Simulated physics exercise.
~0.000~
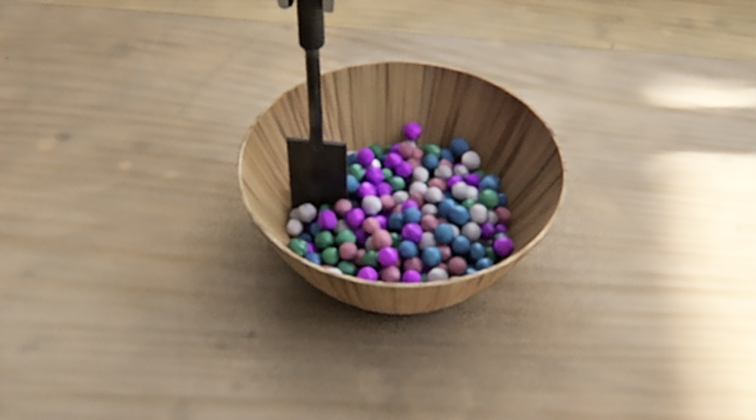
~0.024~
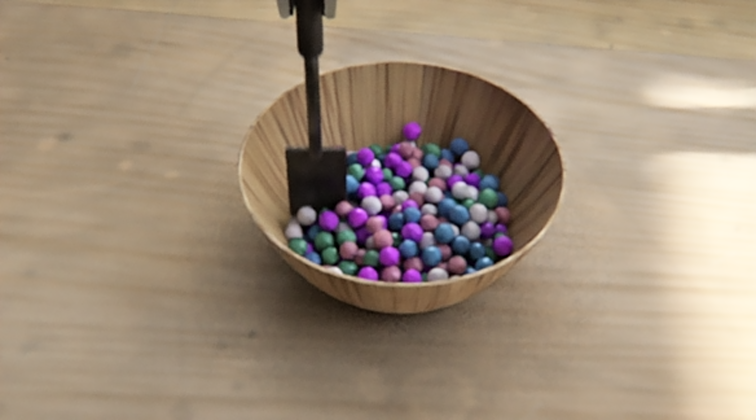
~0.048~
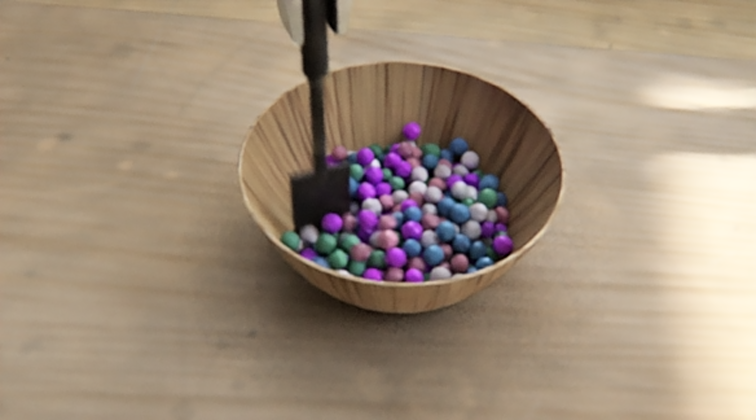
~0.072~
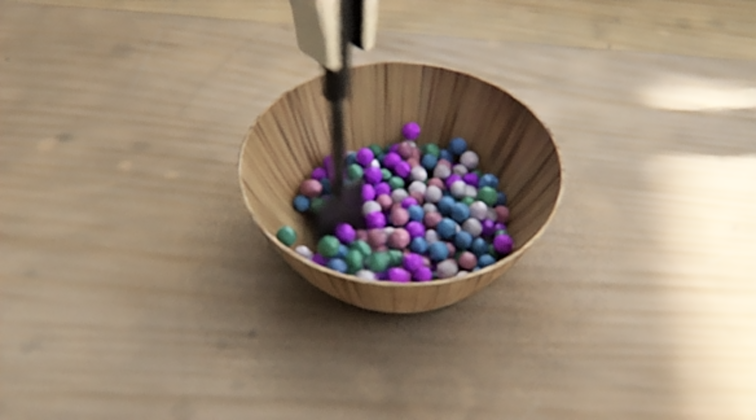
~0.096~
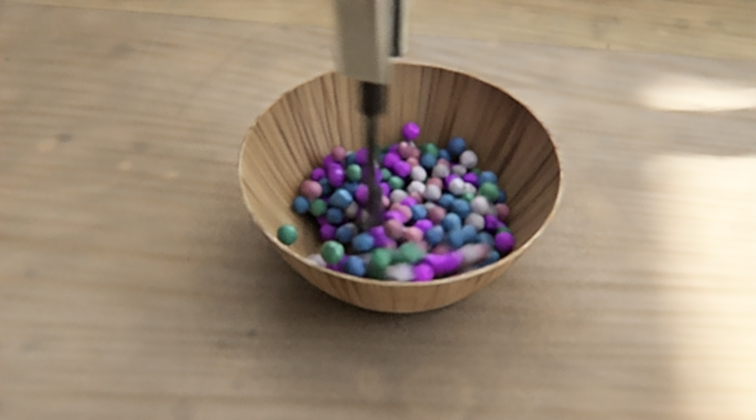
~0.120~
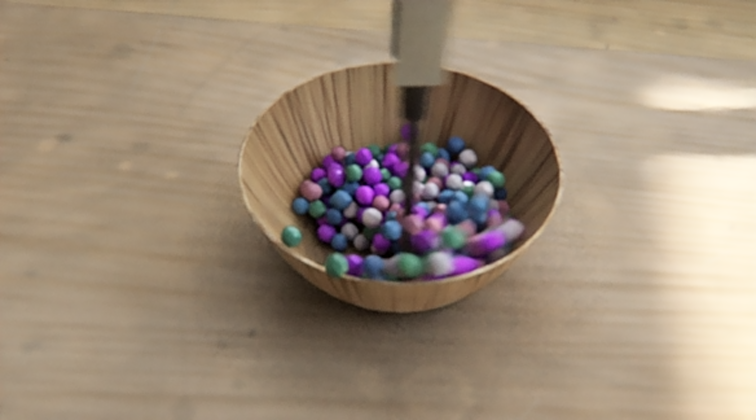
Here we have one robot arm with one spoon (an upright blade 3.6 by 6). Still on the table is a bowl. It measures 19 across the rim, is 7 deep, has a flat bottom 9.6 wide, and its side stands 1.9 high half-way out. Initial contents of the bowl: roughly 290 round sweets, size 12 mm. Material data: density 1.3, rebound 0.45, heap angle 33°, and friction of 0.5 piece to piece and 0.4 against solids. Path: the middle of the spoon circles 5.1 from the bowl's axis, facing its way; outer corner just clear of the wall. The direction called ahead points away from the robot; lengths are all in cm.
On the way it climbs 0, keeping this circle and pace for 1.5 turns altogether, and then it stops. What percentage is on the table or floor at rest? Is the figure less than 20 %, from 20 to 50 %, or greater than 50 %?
The figure is from 20 to 50 %.
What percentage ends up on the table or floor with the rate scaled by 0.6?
Roughly 10 per cent.
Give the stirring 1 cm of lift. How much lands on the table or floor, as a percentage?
Around 30 %.
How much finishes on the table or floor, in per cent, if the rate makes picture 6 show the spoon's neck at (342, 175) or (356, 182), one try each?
Well, about 10 percent the first time and about 20 percent the second.
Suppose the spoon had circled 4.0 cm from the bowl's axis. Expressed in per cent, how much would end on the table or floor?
Roughly 20 percent, I'd expect.
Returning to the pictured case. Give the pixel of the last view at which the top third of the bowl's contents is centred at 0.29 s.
Upper-third centre: Approx. (389, 103) px.
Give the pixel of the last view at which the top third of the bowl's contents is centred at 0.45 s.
It is centred roughly at (375, 260).
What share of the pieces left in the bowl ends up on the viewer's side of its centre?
Around 40 percent of it.
By 0.29 s, 268° round, highest piece 12 above the table; 243 in the bowl, 10 on the table or floor, 33 in flight or on the tool.
By 0.45 s, 76° round, highest piece 11 above the table; 201 in the bowl, 62 on the table or floor, 23 in flight or on the tool.
By 0.74 s, 180° round, highest piece 8 above the table; 173 in the bowl, 112 on the table or floor, 1 in flight or on the tool.
By 1.44 s, 180° round, highest piece 5 above the table; 173 in the bowl, 113 on the table or floor.
Final count, 173 in the bowl, 113 on the table or floor. That is 40 % on the table or floor.
